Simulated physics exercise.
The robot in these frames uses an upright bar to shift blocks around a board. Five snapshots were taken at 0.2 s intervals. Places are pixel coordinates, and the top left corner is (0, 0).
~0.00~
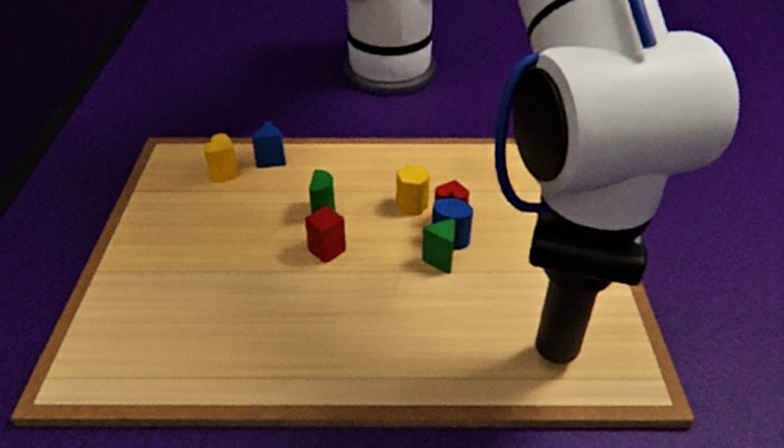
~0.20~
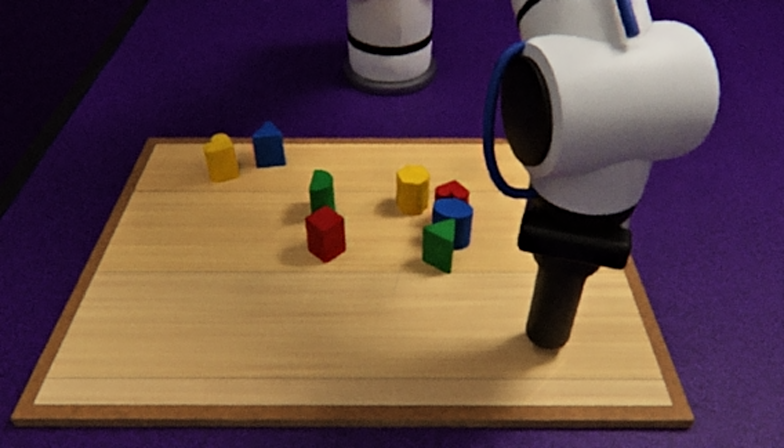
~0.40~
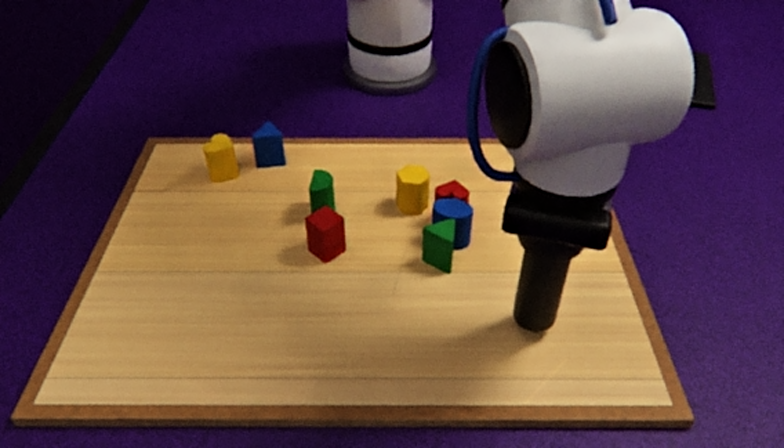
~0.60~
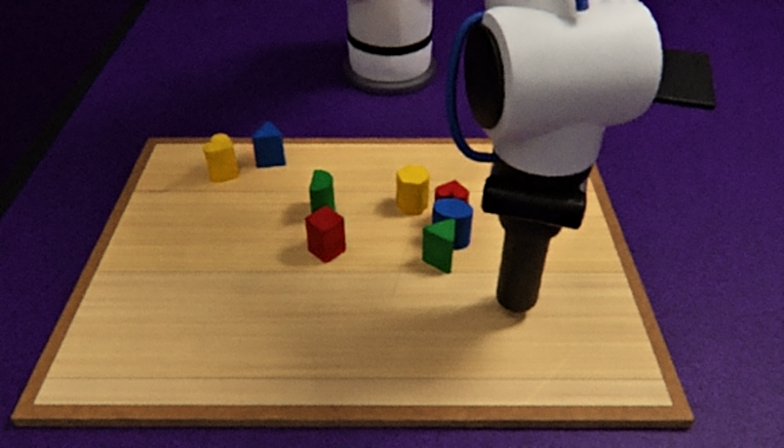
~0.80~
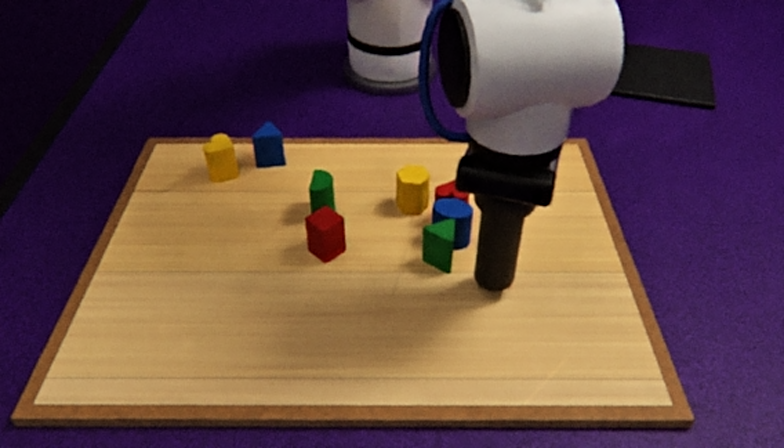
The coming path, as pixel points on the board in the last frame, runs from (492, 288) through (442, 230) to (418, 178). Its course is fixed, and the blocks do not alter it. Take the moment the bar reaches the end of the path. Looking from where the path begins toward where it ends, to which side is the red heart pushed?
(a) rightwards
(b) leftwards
Choice a: Rightwards.
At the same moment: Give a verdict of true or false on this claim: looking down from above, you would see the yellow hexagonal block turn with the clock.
Answer: True.
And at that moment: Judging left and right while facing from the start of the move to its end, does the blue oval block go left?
Yes, it checks out.
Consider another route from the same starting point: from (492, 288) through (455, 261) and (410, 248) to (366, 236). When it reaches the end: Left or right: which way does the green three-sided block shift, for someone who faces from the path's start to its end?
It moves off to the left.
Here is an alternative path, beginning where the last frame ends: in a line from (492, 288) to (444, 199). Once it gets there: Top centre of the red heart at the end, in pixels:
The spot you're after is about (435, 152) in the image.
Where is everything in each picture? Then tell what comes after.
The first picture shows tip of the bar (557, 348), middles of tops, yellow hexagonal block (413, 174), green three-sided block (443, 229), red heart (453, 189), blue oval block (453, 207).
The second picture shows bar (547, 334), nothing pushed.
The third picture shows bar (534, 317), nothing pushed.
The fourth picture shows bar (516, 298), nothing pushed.
The fifth picture shows bar (494, 278), yellow hexagonal block (413, 174), green three-sided block (443, 229), red heart (453, 189), blue oval block (453, 207).
On the path given first. One third of the way, bar (456, 239); green three-sided block (431, 225), turned 25° anticlockwise; red heart (449, 180); blue oval block (441, 195).
Two thirds of the way, bar (432, 203); yellow hexagonal block (384, 155), turned 20° clockwise; green three-sided block (430, 224), turned 30° anticlockwise; red heart (450, 164), turned 35° clockwise; blue oval block (409, 166), turned 55° anticlockwise.
At the end, bar (419, 169); yellow hexagonal block (360, 149), turned 20° clockwise; green three-sided block (430, 224), turned 30° anticlockwise; red heart (453, 158), turned 70° clockwise; blue oval block (389, 149), turned 130° anticlockwise.
